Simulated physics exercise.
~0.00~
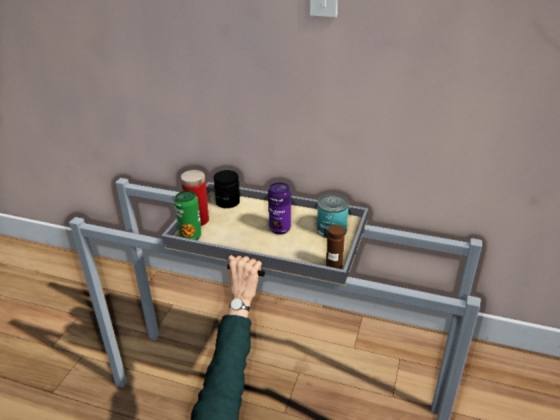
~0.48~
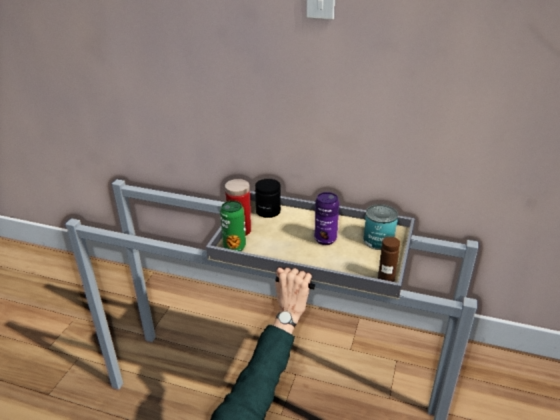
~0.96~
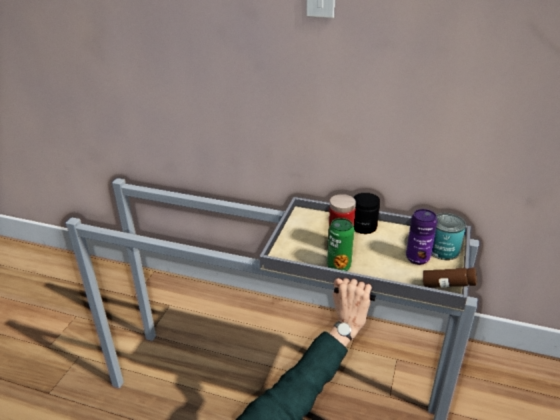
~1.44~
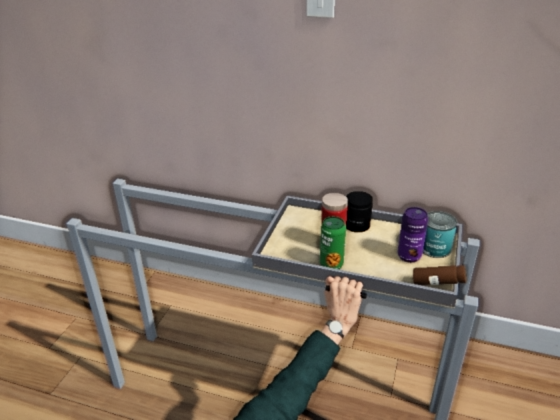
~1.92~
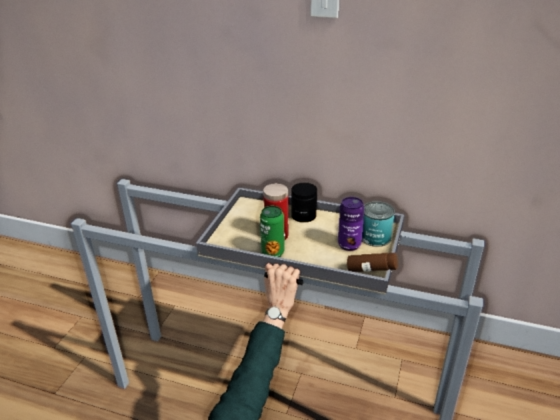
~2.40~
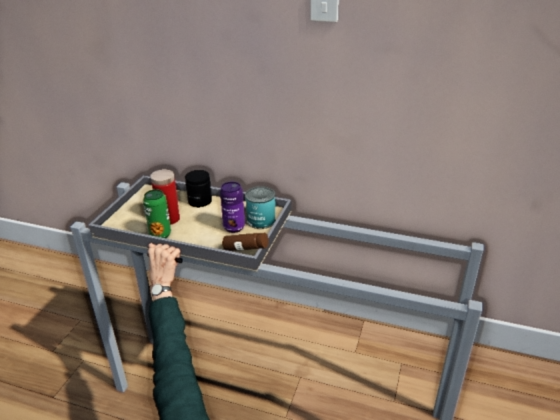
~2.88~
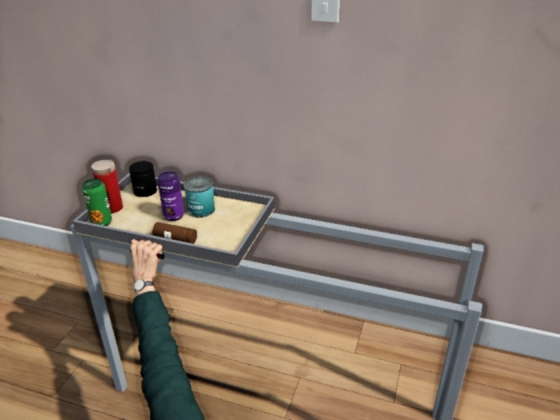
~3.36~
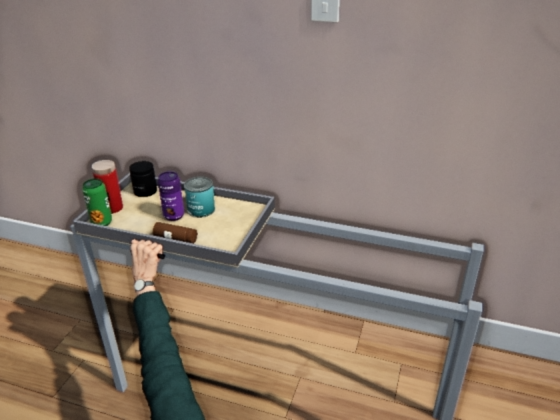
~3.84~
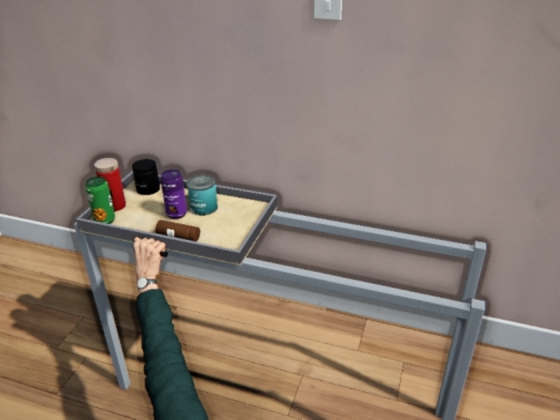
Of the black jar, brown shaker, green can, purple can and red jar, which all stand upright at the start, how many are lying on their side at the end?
One of them is lying on its side at the end, the brown shaker.
